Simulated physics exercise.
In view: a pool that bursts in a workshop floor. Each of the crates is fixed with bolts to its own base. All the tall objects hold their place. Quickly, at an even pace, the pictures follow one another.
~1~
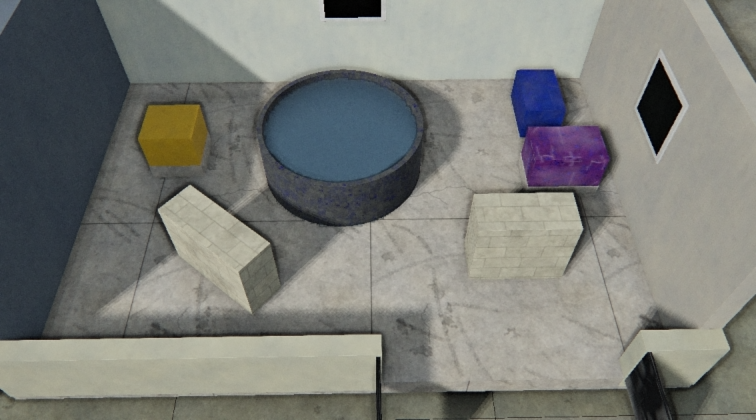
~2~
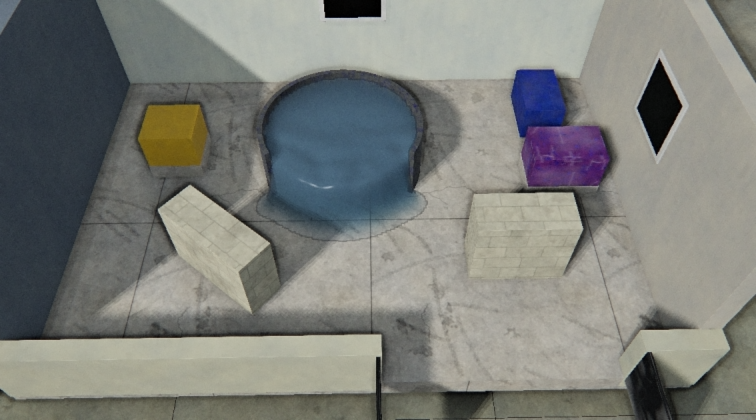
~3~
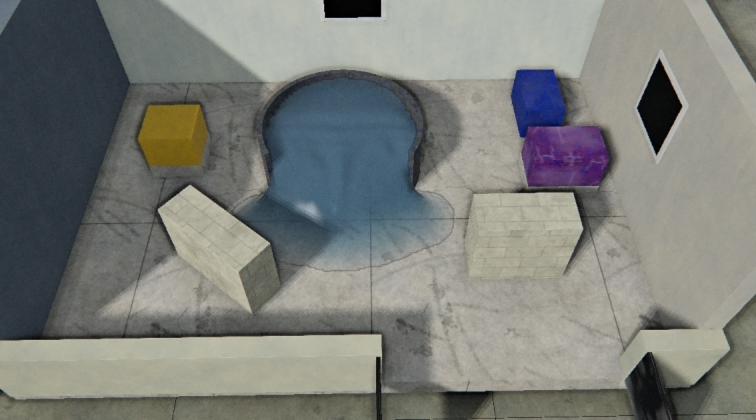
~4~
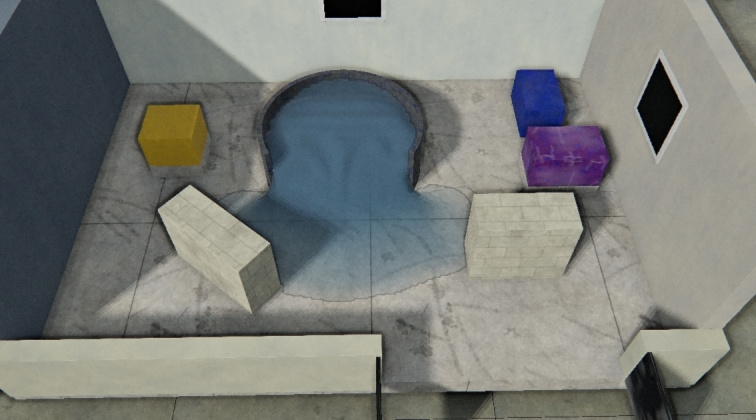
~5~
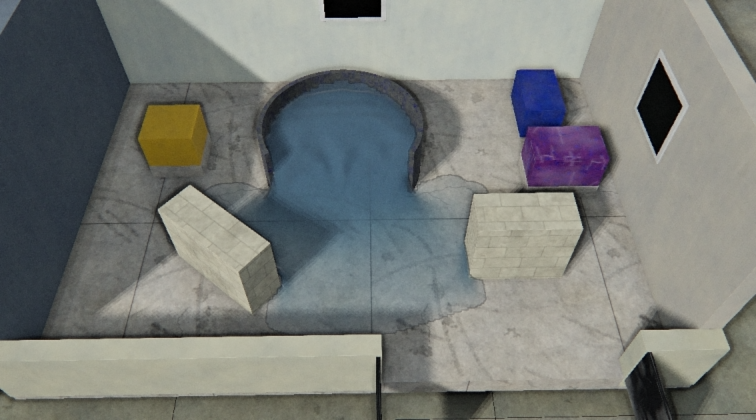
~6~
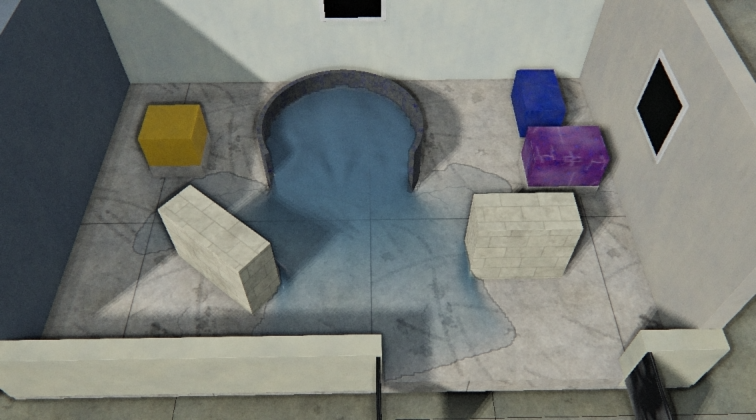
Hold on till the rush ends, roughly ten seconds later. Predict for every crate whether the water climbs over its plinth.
My prediction: The blue crate ends up wet; the yellow crate ends up dry; the purple crate ends up dry.
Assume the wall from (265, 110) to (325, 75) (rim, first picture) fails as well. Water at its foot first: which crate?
I'd go with the yellow one.
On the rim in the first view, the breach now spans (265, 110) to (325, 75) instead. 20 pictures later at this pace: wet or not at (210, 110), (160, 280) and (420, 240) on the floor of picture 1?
Taken in turn, that's reached, reached, and finally not reached.
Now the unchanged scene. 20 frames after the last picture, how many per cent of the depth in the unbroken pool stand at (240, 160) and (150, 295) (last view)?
Estimate, in order: 2 and 4 percent.
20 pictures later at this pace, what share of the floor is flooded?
It works out to about 75 in a hundred.
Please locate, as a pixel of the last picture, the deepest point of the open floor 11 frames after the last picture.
I'd point to (340, 349).
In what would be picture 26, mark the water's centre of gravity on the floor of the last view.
The spot I would choose is (304, 244).
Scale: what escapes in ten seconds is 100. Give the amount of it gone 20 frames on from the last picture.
My figure: 65 percent.
A moment on, water covers 40 % of the floor; the blue crate not reached, the yellow crate water round its plinth, the purple crate water round its plinth.
Next, water covers 55 % of the floor; the blue crate water round its plinth, the yellow crate water round its plinth, the purple crate water round its plinth.
Then, water covers 75 % of the floor; the blue crate water round its plinth, the yellow crate water round its plinth, the purple crate water round its plinth.
Later, water covers 90 % of the floor; the blue crate water round its plinth, the yellow crate water round its plinth, the purple crate water round its plinth.
In the end, water covers 100 % of the floor; the blue crate was topped, the yellow crate stayed above the water, the purple crate stayed above the water.
